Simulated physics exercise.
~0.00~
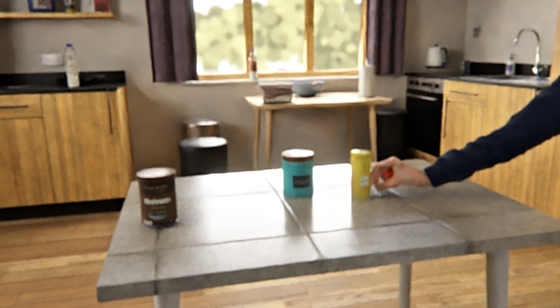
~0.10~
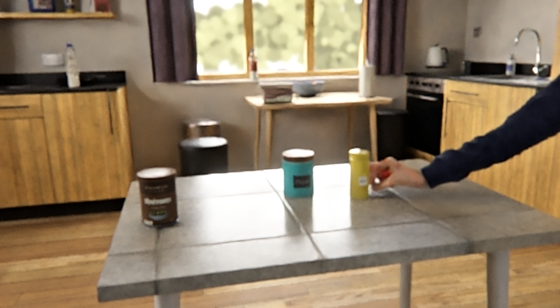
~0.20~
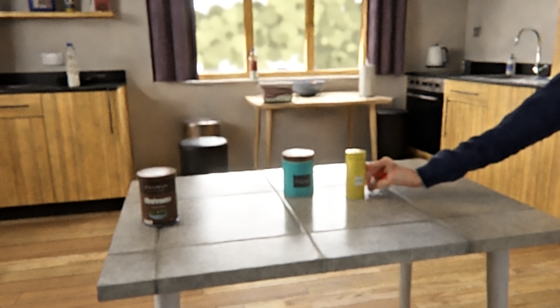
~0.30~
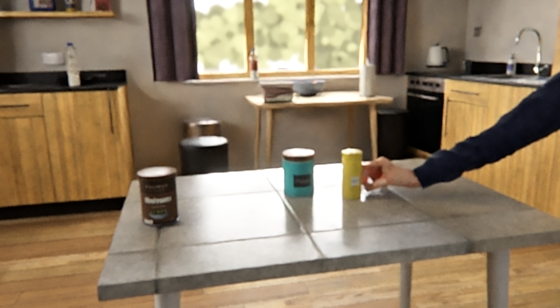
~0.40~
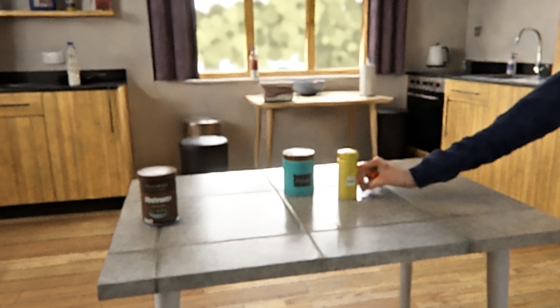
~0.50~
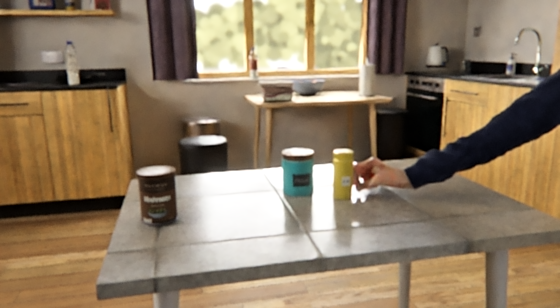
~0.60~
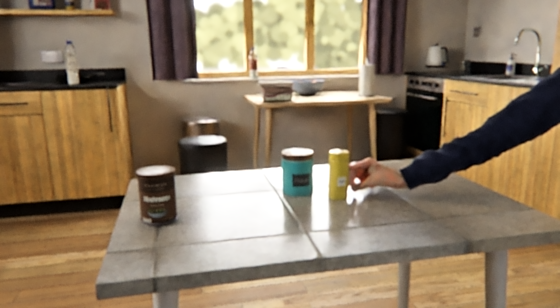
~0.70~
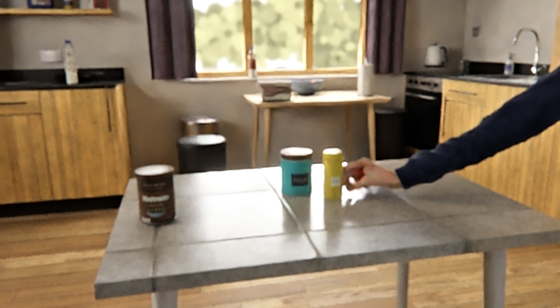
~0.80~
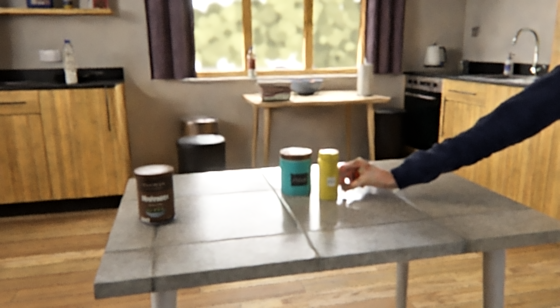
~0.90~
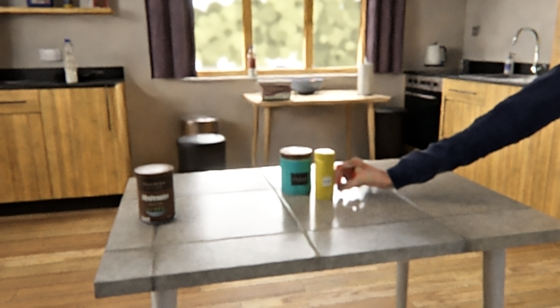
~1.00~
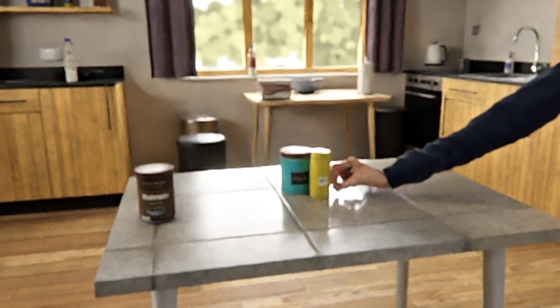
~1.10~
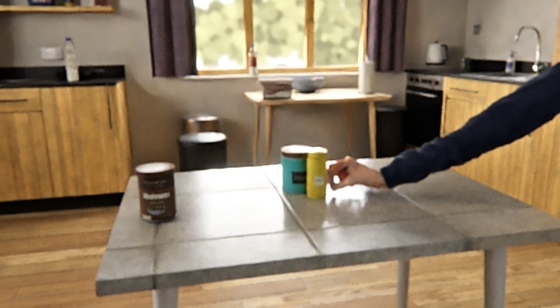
In a kitchen, a hand pushes an upright yellow shaker left across a grey table until it stands by the turquoise jar.
